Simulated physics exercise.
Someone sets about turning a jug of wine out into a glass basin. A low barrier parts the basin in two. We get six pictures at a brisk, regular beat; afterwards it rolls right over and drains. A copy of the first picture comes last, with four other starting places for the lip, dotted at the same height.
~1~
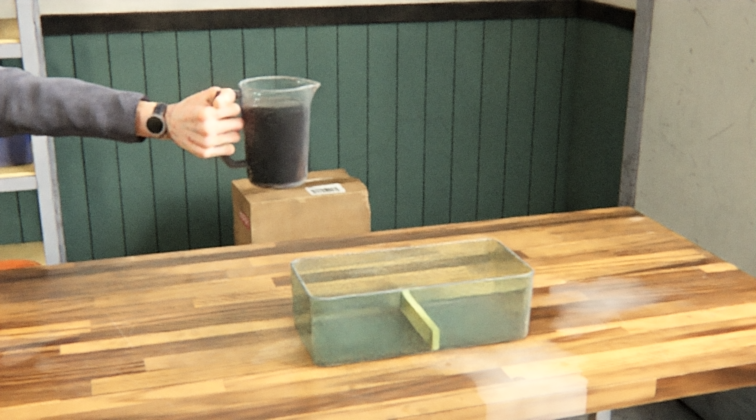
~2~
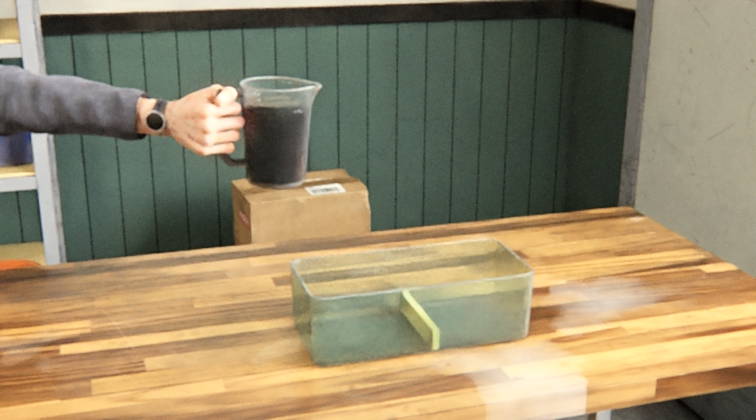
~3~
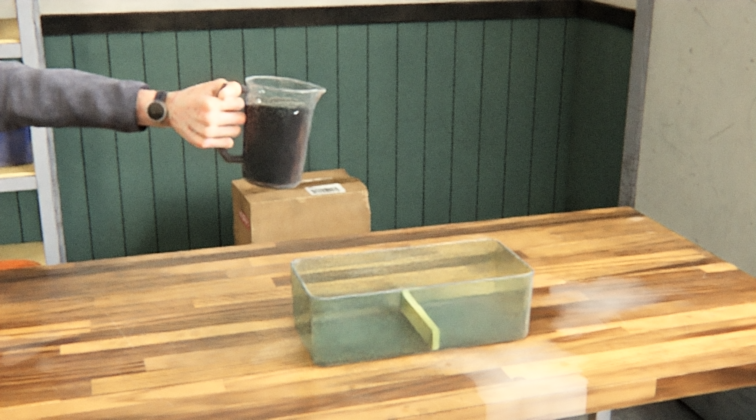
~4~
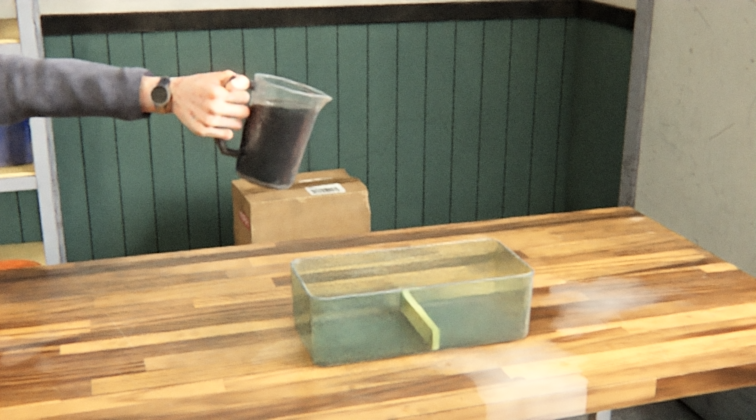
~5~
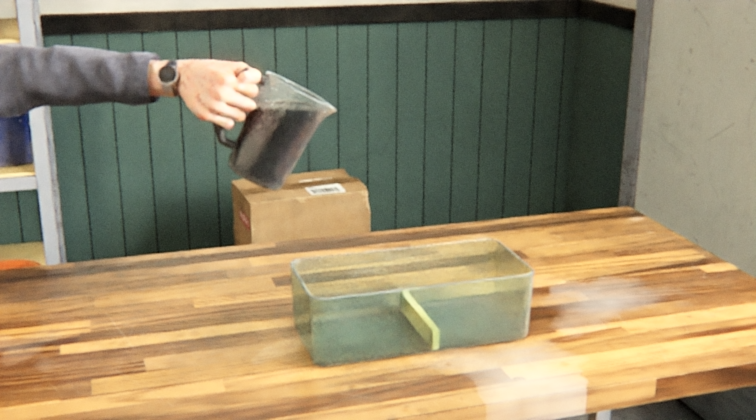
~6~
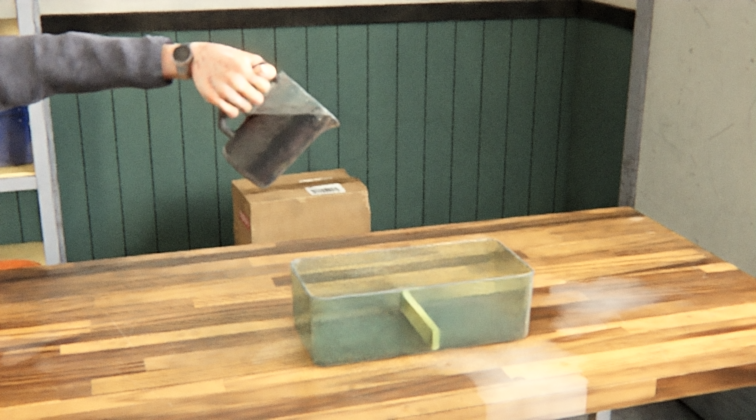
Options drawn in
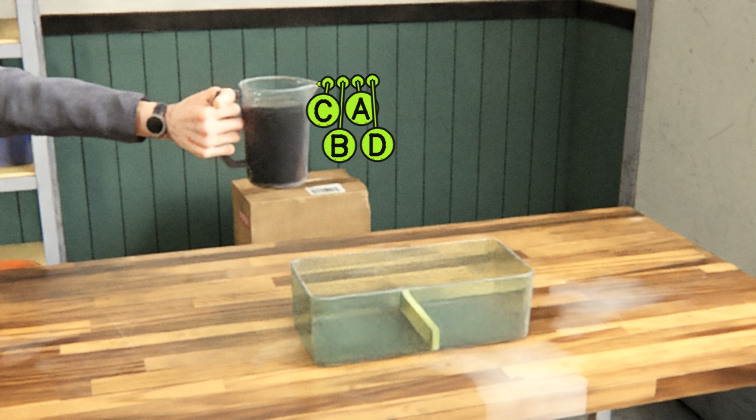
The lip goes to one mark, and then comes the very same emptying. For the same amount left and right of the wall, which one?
Use dot A.
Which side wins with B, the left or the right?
More ends on the left.
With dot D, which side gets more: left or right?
The right side.
On the marked copy, A at (357, 81); B at (342, 82); C at (327, 83); D at (372, 81).
With A, about 50 % ends left of the wall and 45 % right of it; 5 % is lost outside.
With B, about 76 % ends left of the wall and 12 % right of it; 12 % is lost outside.
With C, about 79 % ends left of the wall and 10 % right of it; 11 % is lost outside.
With D, about 16 % ends left of the wall and 79 % right of it; 5 % is lost outside.
